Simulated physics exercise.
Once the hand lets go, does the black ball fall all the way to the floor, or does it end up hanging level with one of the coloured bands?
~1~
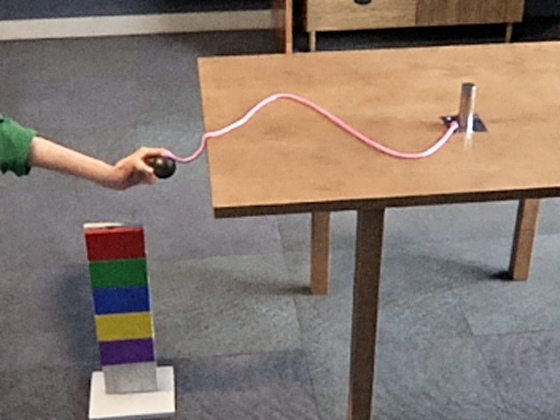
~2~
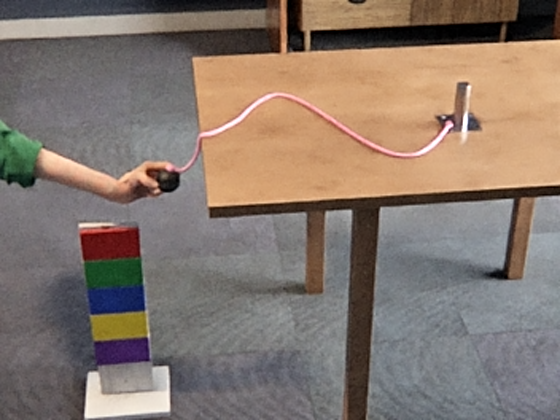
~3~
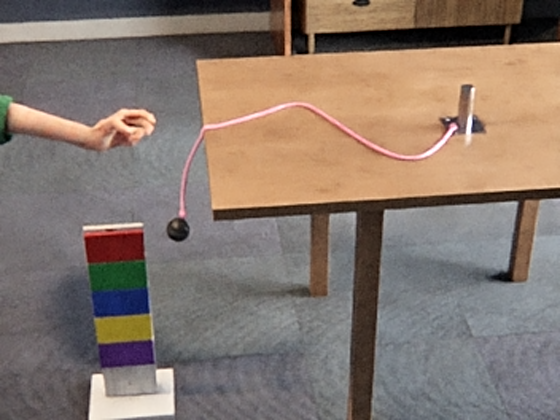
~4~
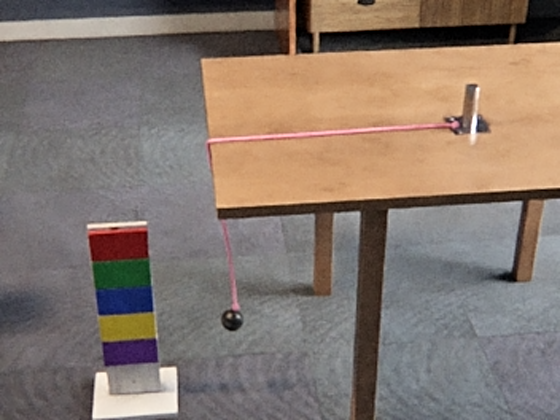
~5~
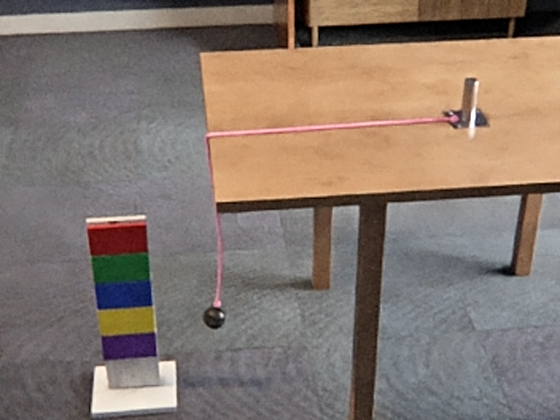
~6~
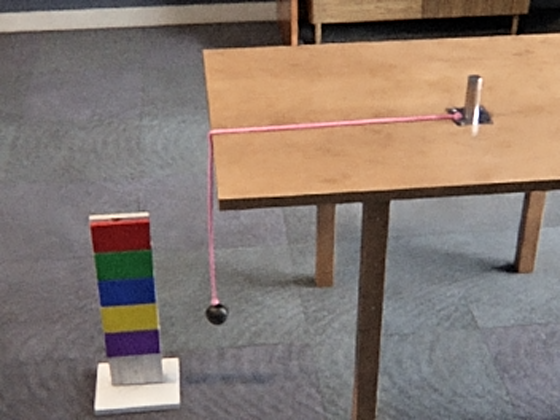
It ends up hanging from the pink cord over the desk's edge, with its middle level with the yellow band.
Off a wooden desk's edge, a hand releasing a black ball on pink cord that drops and hangs level with yellow.
